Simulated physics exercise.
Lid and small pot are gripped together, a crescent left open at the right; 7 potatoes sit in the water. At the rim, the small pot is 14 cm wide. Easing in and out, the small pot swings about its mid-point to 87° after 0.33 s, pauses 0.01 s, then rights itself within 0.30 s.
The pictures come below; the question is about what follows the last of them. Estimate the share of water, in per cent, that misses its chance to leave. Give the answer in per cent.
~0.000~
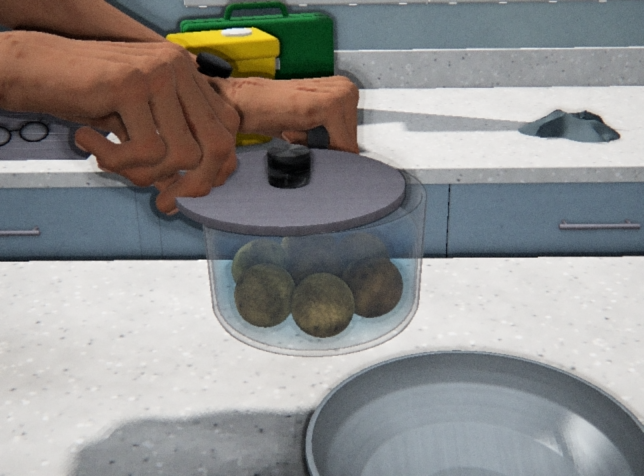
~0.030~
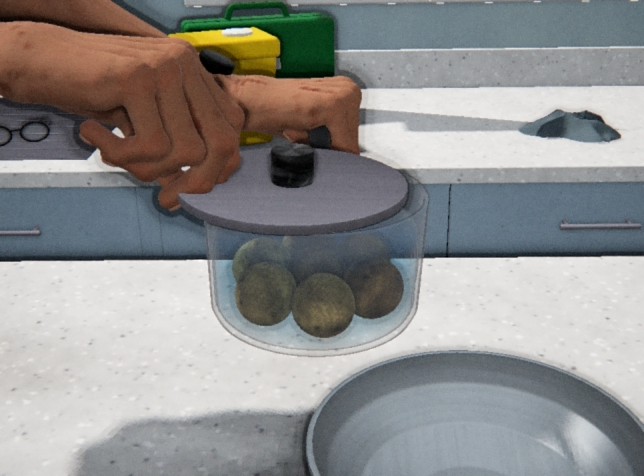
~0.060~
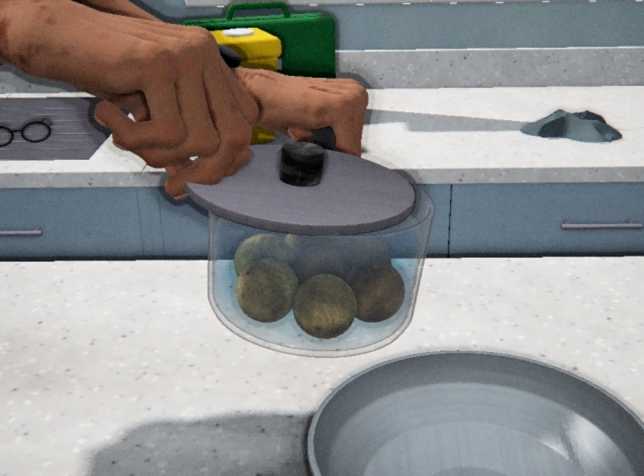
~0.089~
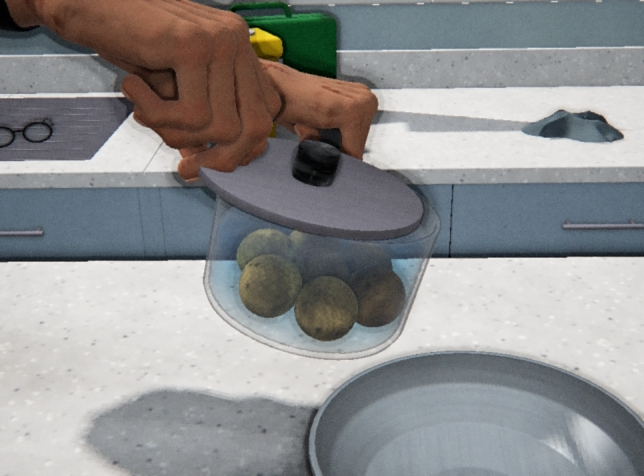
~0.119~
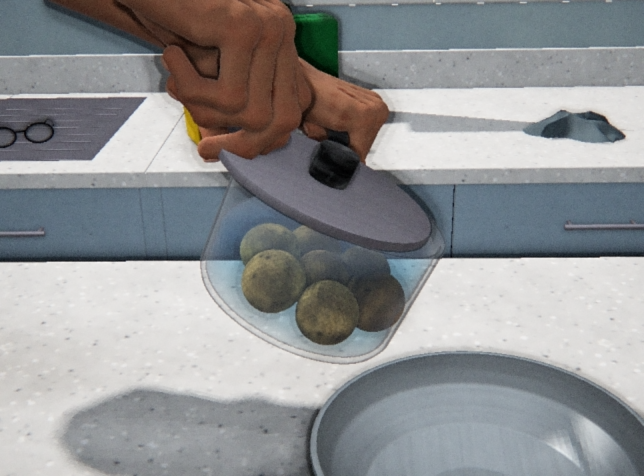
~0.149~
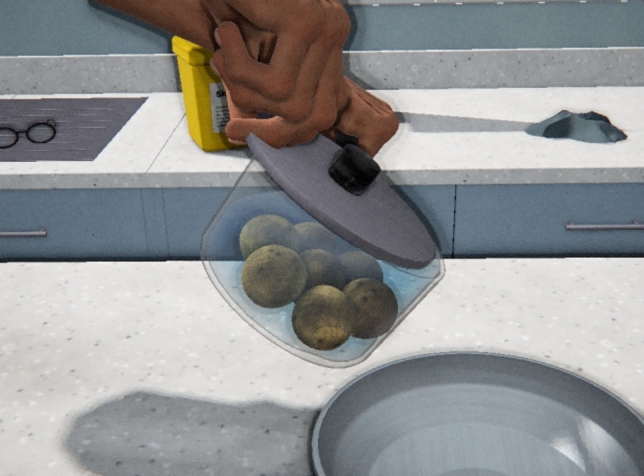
Some 50 per cent stays behind.
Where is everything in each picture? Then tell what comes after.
The first frame shows tilt 0°; pouring edge (424, 193); surface from (210, 226) to (419, 225); the lid's edge is at (402, 184), 11 mm short of the rim.
The second frame shows tilt 2°; pouring edge (426, 196); surface from (212, 225) to (421, 226).
The third frame shows tilt 7°; pouring edge (432, 206); surface from (215, 223) to (425, 228).
The fourth frame shows tilt 15°; pouring edge (438, 221); surface from (217, 222) to (430, 232).
The fifth frame shows tilt 25°; pouring edge (442, 242); surface from (217, 220) to (436, 239).
The sixth frame shows tilt 37°; pouring edge (441, 265); surface from (217, 215) to (428, 246); the lid's edge is at (430, 246), 11 mm short of the rim.
By 0.27 s the tilt is 80° and 84 per cent of the water is still in the small pot.
By 0.36 s the tilt is 86° and 69 per cent of the water is still in the small pot.
By 0.45 s the tilt is 61° and 56 per cent of the water is still in the small pot.
By 0.55 s the tilt is 18° and 50 per cent of the water is still in the small pot.
At rest 50 per cent of the water is still in the small pot.
